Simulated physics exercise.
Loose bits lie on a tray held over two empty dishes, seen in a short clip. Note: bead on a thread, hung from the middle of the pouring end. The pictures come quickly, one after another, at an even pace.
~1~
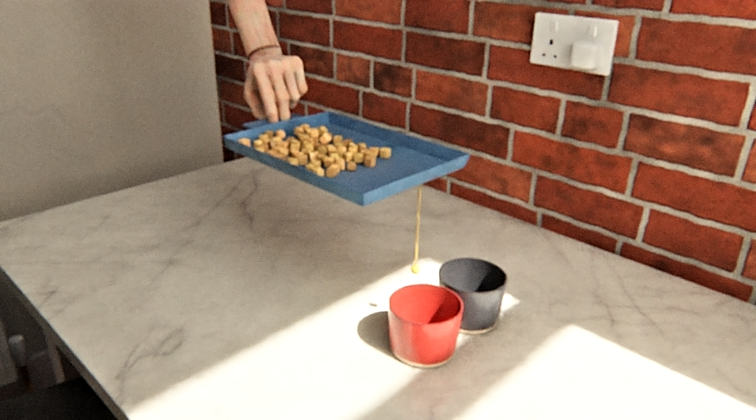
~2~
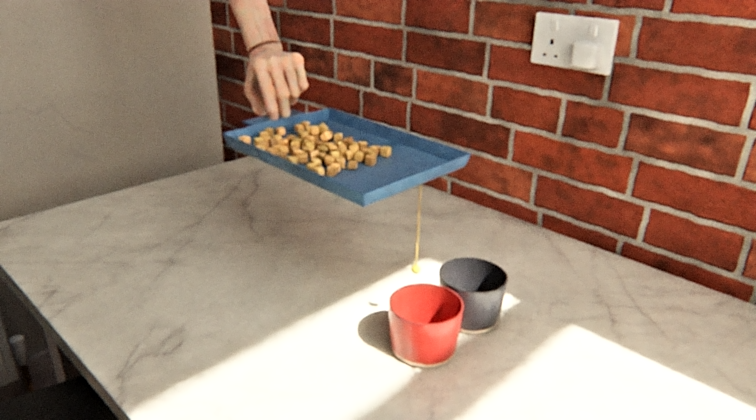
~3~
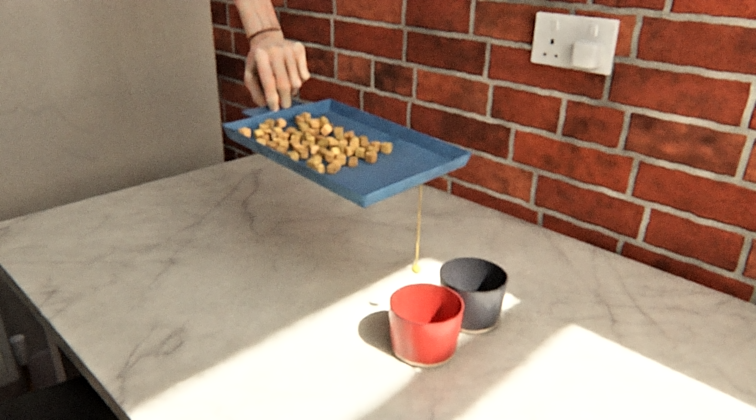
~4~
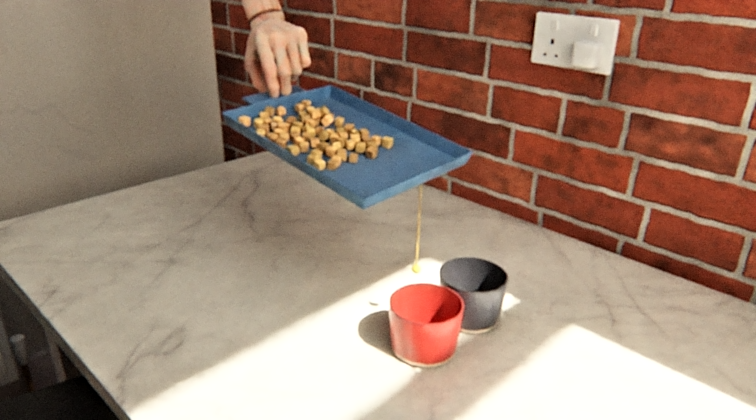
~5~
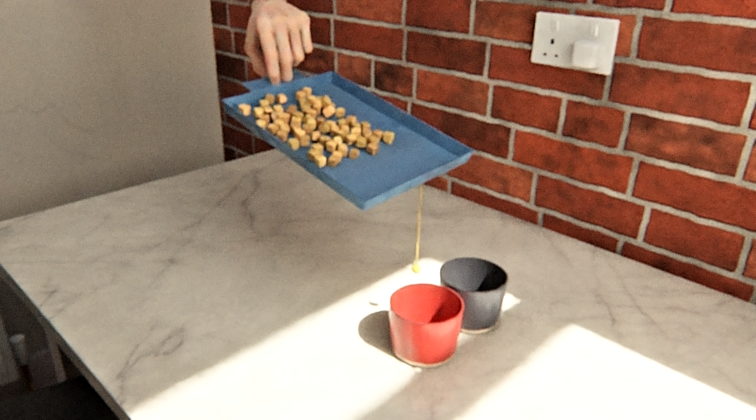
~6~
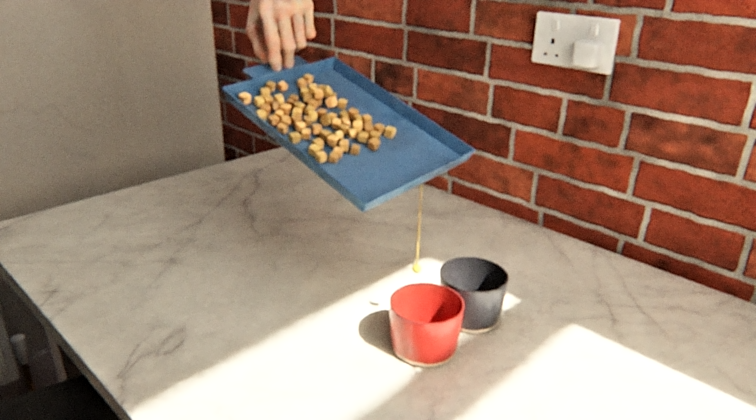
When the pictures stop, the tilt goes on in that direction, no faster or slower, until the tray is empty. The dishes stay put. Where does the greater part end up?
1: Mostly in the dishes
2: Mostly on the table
Mostly on the table.
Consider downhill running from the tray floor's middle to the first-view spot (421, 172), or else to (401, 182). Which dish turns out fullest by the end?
Taking them in order: Right side, followed by left side.
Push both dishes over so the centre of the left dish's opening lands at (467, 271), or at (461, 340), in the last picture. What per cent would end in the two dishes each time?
Roughly 0% the first time and 0% the second time.
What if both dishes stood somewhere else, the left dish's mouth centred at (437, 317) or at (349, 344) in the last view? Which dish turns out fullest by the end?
The left-hand one the first time, the right-hand one the second.
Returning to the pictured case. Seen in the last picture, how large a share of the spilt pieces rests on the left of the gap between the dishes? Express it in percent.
About 70 %.
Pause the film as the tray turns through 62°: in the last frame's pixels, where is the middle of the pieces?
Roughly at (378, 176).
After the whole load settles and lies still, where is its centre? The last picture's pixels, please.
Close to (397, 373) in the last picture.
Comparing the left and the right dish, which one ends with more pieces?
The one that comes out ahead is the leftward one.
Soon after the last picture, tray tipped steeply; nearly all on the tray; a small part in the air.
A little later, tray tipped right over; about two thirds on the tray; a small part in the left dish; about a quarter outside both; a small part in the air.
Later still, tray tipped past a quarter turn; about a quarter in the left dish; most outside both.
At rest, tray tipped past a quarter turn; about a quarter in the left dish; none in the right dish; most outside both.
